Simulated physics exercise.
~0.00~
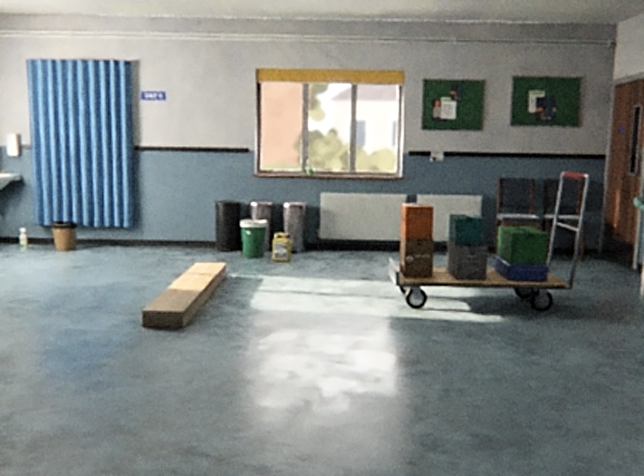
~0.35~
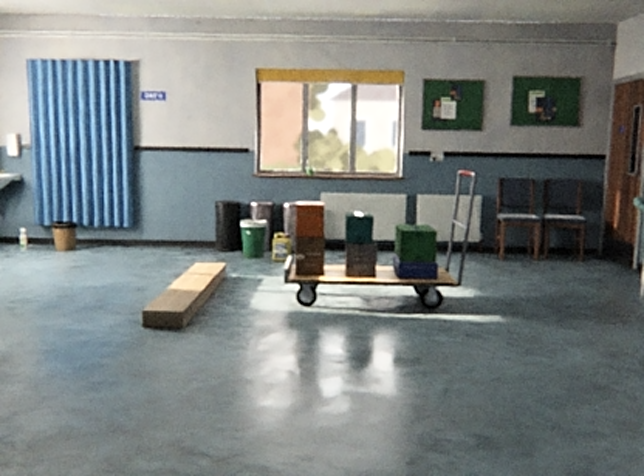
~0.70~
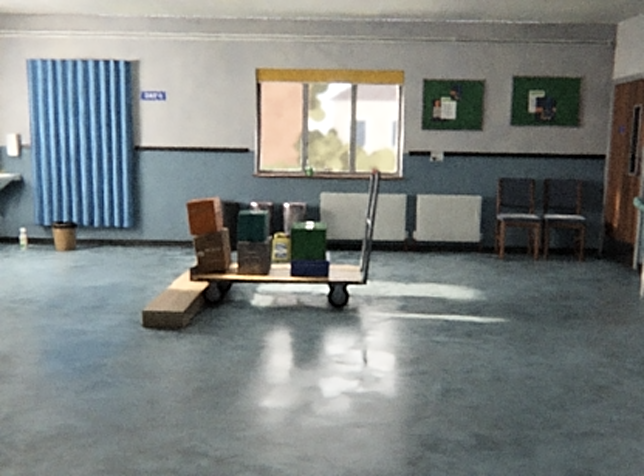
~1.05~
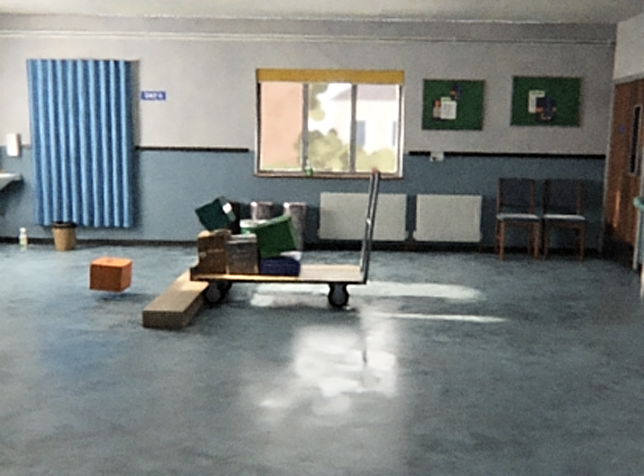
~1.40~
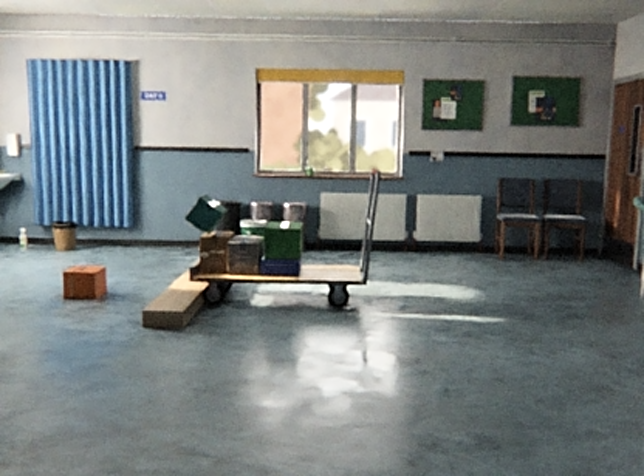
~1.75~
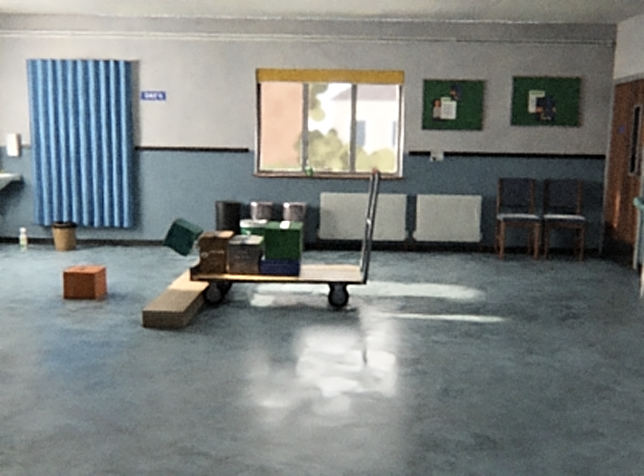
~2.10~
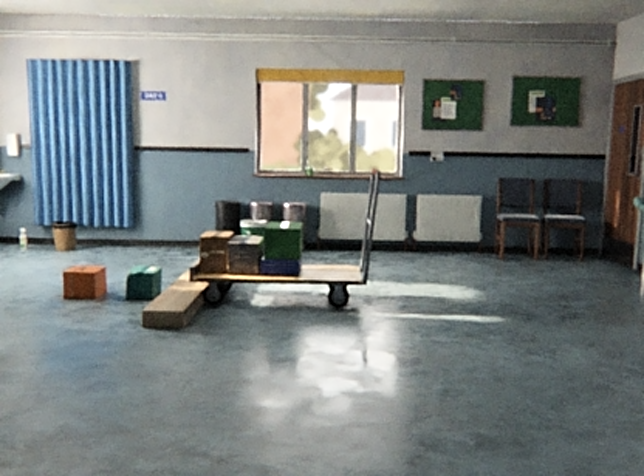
To begin with, a flat goods trolley stacked with coloured boxes rolls left across the floor of a sunlit room towards a long wooden block. Its front end reaches the block and the trolley stops there. The orange box at the front pitches off over the block, turning onto its side as it lands on the floor. Meanwhile the teal box tips forward and the green one tilts, then settles back upright. The teal box tumbles off the front edge and comes to rest between the block and the orange box, while the other boxes stay aboard.
